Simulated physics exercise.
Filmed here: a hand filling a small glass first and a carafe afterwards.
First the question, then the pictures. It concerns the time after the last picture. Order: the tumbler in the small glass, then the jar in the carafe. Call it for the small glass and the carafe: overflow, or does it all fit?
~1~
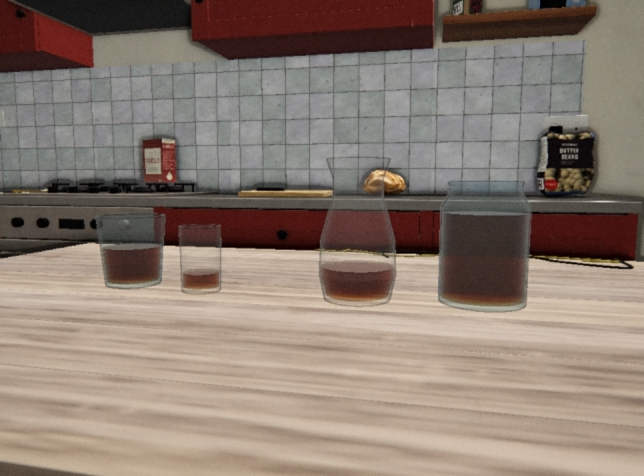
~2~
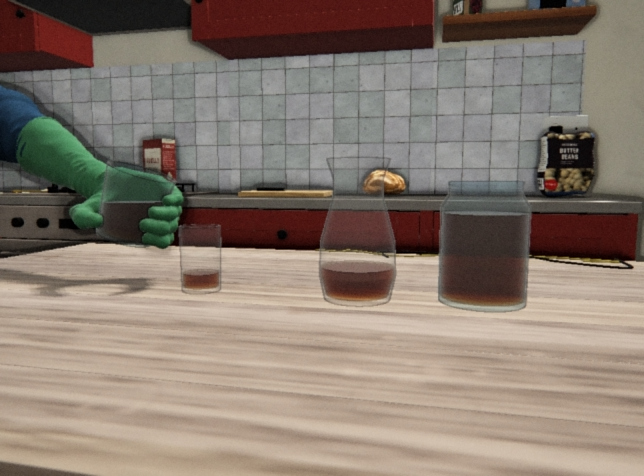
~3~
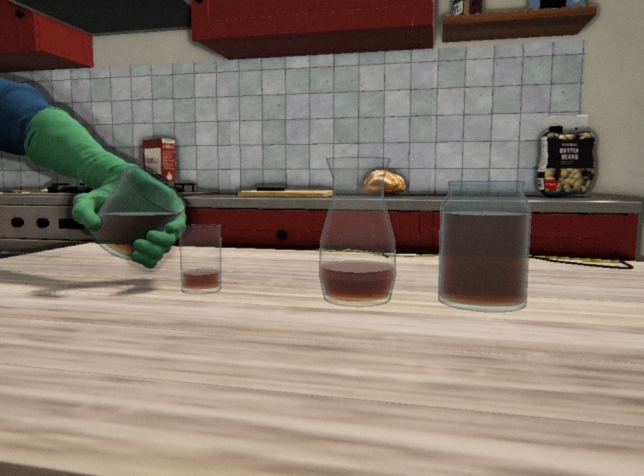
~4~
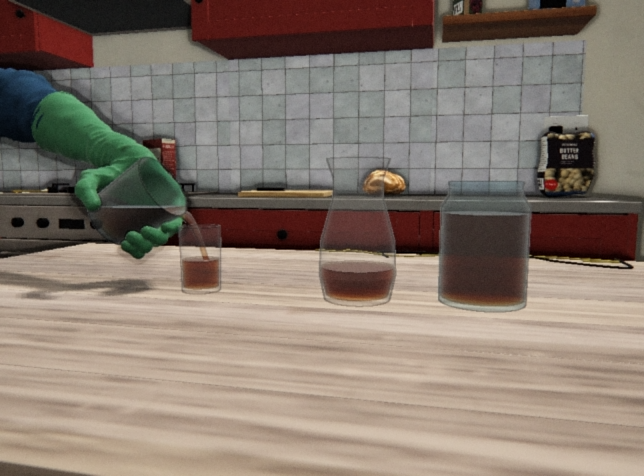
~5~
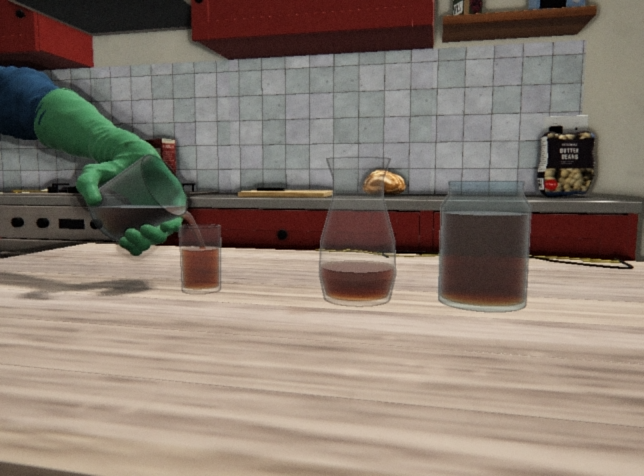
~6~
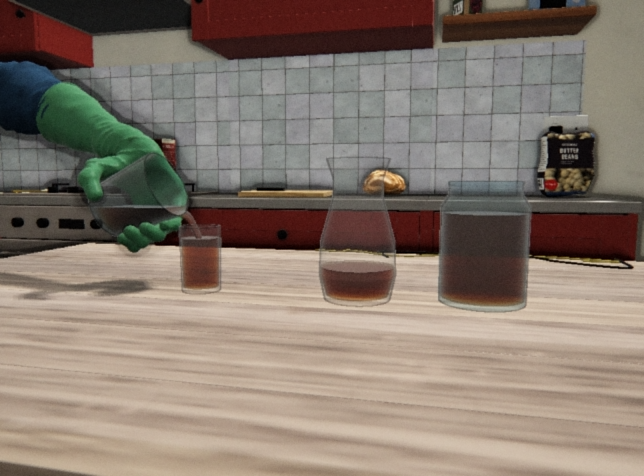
Small glass: Overflow; carafe: Overflow.
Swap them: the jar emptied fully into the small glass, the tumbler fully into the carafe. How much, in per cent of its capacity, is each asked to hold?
Load vs capacity: 540 % first, then 50 %.
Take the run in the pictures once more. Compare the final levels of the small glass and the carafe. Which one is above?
The level ends higher in the right one.
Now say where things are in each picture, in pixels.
In the first picture, nothing is moving yet; tumbler (132, 247) about half full; jar (483, 240) about three quarters full; small glass (200, 256) about a quarter full; carafe (358, 227) about a quarter full.
In the second picture, the tumbler is picked up; tumbler about half full, surface at (134, 202); small glass about a quarter full, surface at (201, 273).
In the third picture, the tumbler leans over the small glass; tumbler (137, 214) tipped 45° with all of its load; small glass (200, 256) about a quarter full.
In the fourth picture, the tea is flowing; tumbler (139, 203) tipped 60° with nearly all of its load; small glass about half full, surface at (201, 260).
In the fifth picture, the tea is flowing; tumbler (139, 200) tipped 65° with about three quarters of its load; carafe (358, 227) about a quarter full.
In the sixth picture, the tea is flowing; tumbler (140, 197) tipped 65° with about two thirds of its load; jar about three quarters full, surface at (484, 214); small glass about three quarters full, surface at (200, 238); carafe about a quarter full, surface at (357, 267).
Next, the small glass is full to the brim with a puddle round it.
Finally, the small glass is full to the brim with a puddle round it; the carafe is full to the brim with a puddle round it.
